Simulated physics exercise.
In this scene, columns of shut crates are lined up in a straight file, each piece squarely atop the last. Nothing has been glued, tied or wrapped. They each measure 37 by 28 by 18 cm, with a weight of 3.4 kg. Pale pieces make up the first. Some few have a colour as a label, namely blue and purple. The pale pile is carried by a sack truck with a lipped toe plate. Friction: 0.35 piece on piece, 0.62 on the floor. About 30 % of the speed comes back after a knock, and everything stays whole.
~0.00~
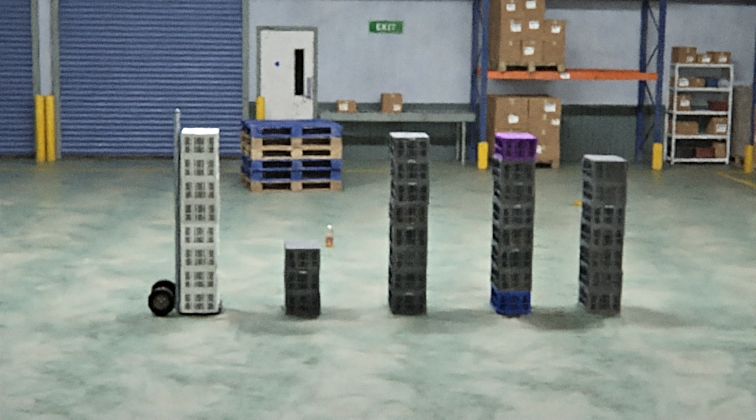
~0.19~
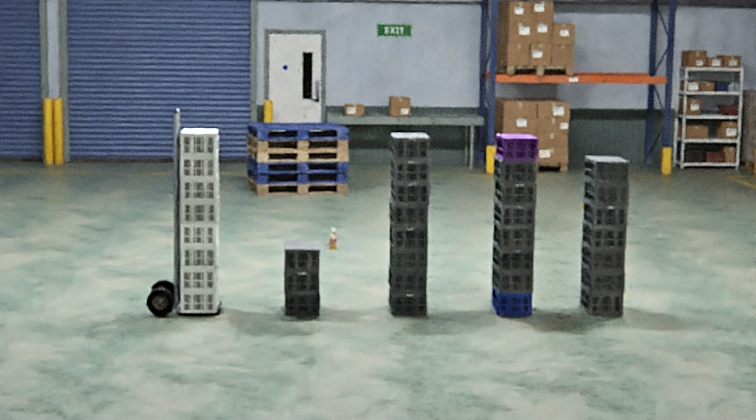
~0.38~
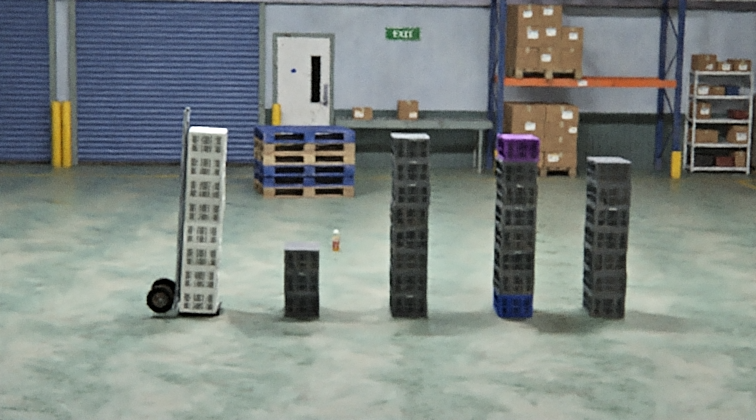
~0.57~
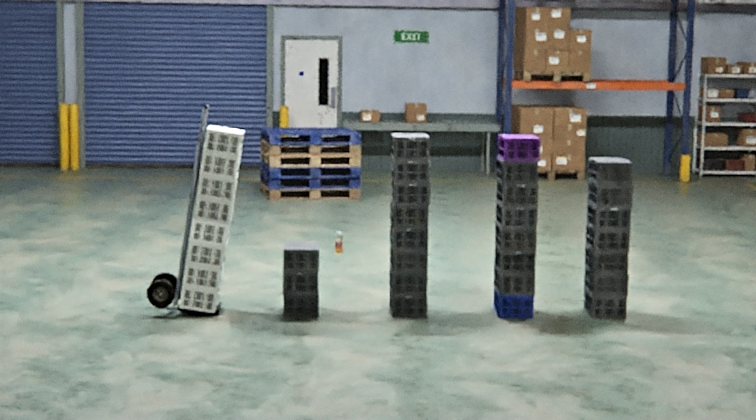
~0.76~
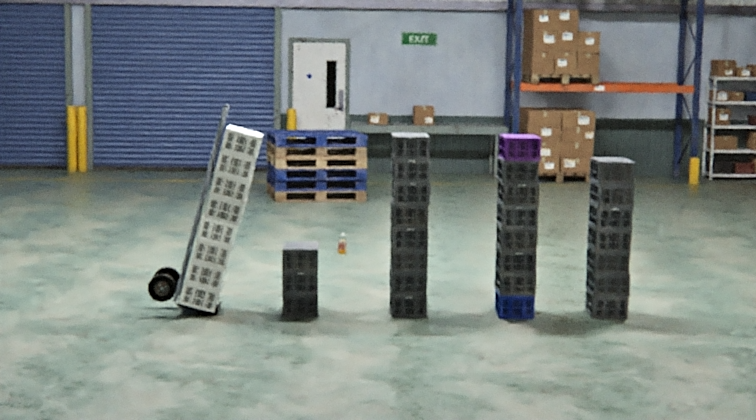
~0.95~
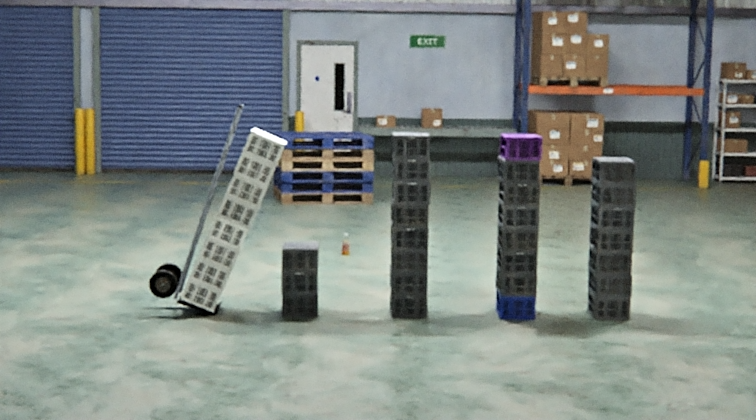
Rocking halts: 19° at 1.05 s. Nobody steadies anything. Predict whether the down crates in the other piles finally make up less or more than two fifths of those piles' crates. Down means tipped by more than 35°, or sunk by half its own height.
They make up less than two fifths.
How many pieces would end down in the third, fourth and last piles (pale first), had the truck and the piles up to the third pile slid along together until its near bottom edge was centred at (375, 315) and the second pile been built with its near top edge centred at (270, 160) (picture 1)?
Result: Third pile 7, fourth pile 7, last pile 6.
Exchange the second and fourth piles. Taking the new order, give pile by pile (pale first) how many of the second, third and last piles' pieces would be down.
Second 7, third 7, last 6.
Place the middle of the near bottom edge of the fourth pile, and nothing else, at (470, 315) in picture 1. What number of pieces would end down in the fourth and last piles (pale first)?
Then fourth 0, last 0.
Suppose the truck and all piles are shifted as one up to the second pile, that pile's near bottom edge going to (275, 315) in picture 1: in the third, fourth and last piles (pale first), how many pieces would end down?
In that case third pile 0, fourth pile 0, last pile 0.
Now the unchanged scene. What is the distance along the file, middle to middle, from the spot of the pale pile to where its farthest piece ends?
Some 140 centimetres along the file.
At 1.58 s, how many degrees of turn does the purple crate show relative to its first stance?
0°.
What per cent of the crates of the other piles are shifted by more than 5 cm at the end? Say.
25 percent of them have shifted.
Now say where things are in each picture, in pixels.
In the first picture (pixels give the middle of a visible side; the camera moves round a little), truck frame (176, 153) 0° forward; purple crate (520, 149); blue crate (514, 303); none of the others has stirred.
In the second picture, truck frame (176, 153) 0° forward; purple crate (521, 150).
In the third picture, truck frame (184, 151) 3° forward; purple crate (522, 150).
In the fourth picture, truck frame (199, 148) 9° forward, top of the pale pile leaning 9°; purple crate (523, 150); none of the others has stirred.
In the fifth picture, truck frame (215, 146) 14° forward, top of the pale pile leaning 15°; purple crate (523, 149); none of the others has stirred.
In the sixth picture, truck frame (227, 146) 18° forward, top of the pale pile leaning 22°; purple crate (524, 149); blue crate (518, 308); none of the others has stirred.
After 1.20 s, 8 of the pale pile down; none of the 26 other crates down.
After 1.58 s, 8 of the pale pile down; none of the 26 other crates down, 7 disturbed.
In the end (2.8 s), 8 of the pale pile down; 1 of the 26 other crates down; purple crate unmoved; blue crate unmoved. That is 4 per cent. From the last view, middles, purple crate near (521, 147), blue crate near (516, 303).
